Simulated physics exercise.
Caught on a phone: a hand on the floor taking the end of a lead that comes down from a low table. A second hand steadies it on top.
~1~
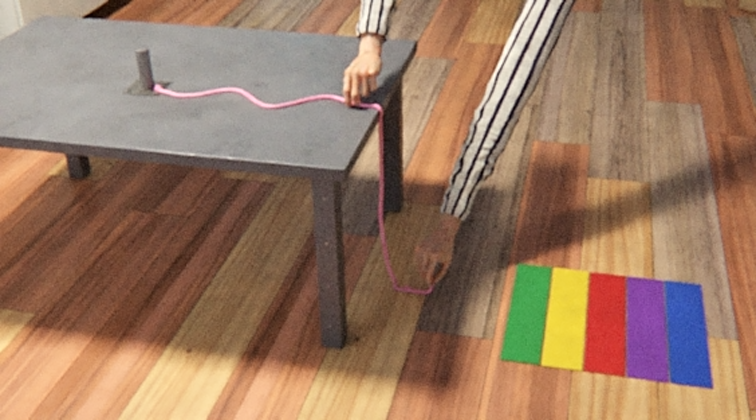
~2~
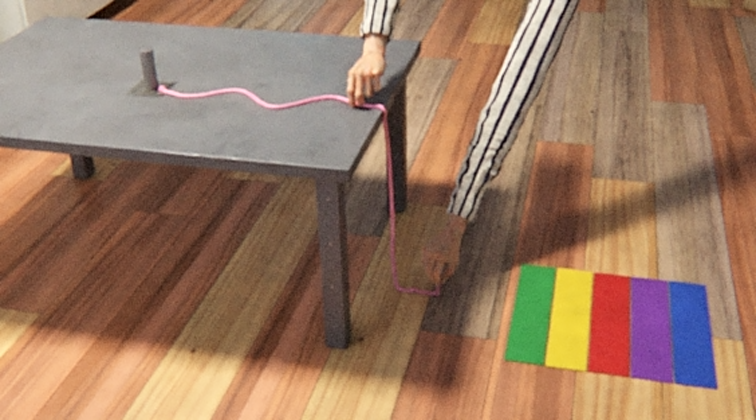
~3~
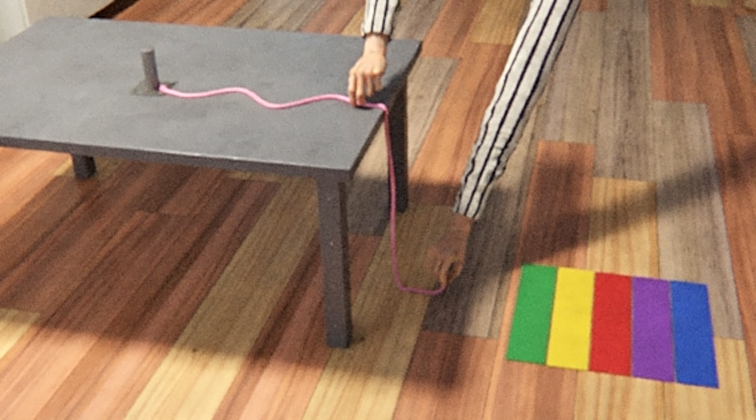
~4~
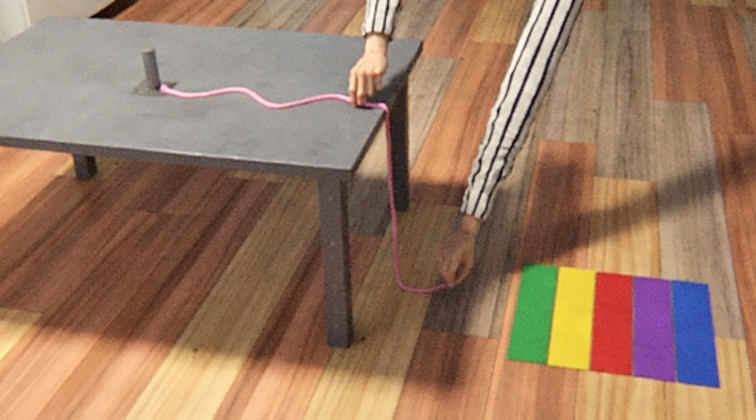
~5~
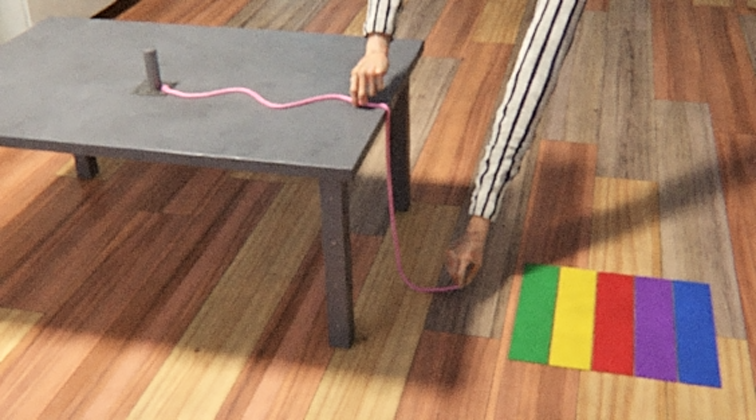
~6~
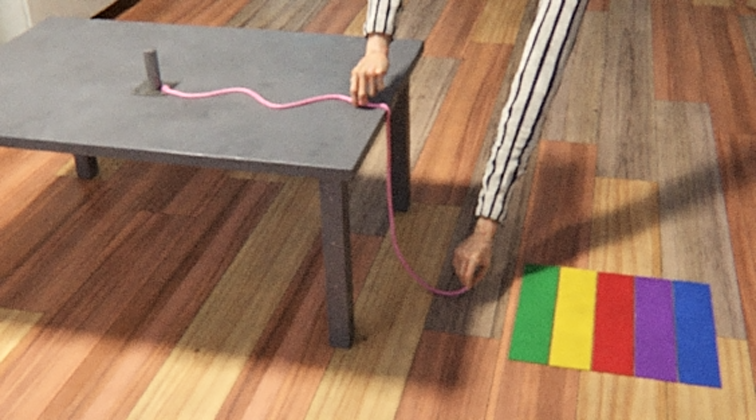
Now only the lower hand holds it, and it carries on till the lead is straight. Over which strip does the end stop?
It gets as far as the red strip.
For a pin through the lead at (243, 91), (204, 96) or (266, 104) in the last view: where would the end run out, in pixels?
About (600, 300), (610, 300) and (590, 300).
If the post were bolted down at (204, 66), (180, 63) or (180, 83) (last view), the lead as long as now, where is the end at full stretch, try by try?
The places are (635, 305), (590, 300) and (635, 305).
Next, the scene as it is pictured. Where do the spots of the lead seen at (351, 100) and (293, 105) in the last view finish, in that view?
Near (382, 108) and (319, 102).
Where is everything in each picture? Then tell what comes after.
In the first picture, end (433, 281); green (523, 343); yellow (564, 348); red (605, 354); purple (647, 359); blue (690, 365).
In the second picture, end (440, 282); lead through (189, 97) (257, 100) (329, 98) (386, 132) (392, 206) (395, 273).
In the third picture, end (446, 282).
In the fourth picture, end (454, 283); lead through (191, 96) (259, 100) (331, 97) (387, 131) (392, 205) (398, 272).
In the fifth picture, end (463, 284).
In the sixth picture, end (471, 285); lead through (193, 96) (260, 100) (333, 97) (388, 131) (390, 205) (411, 272).
Soon after, end near (538, 293); over green.
Then, end near (587, 299); over yellow.
At full stretch, end near (616, 302); over red. The red one.
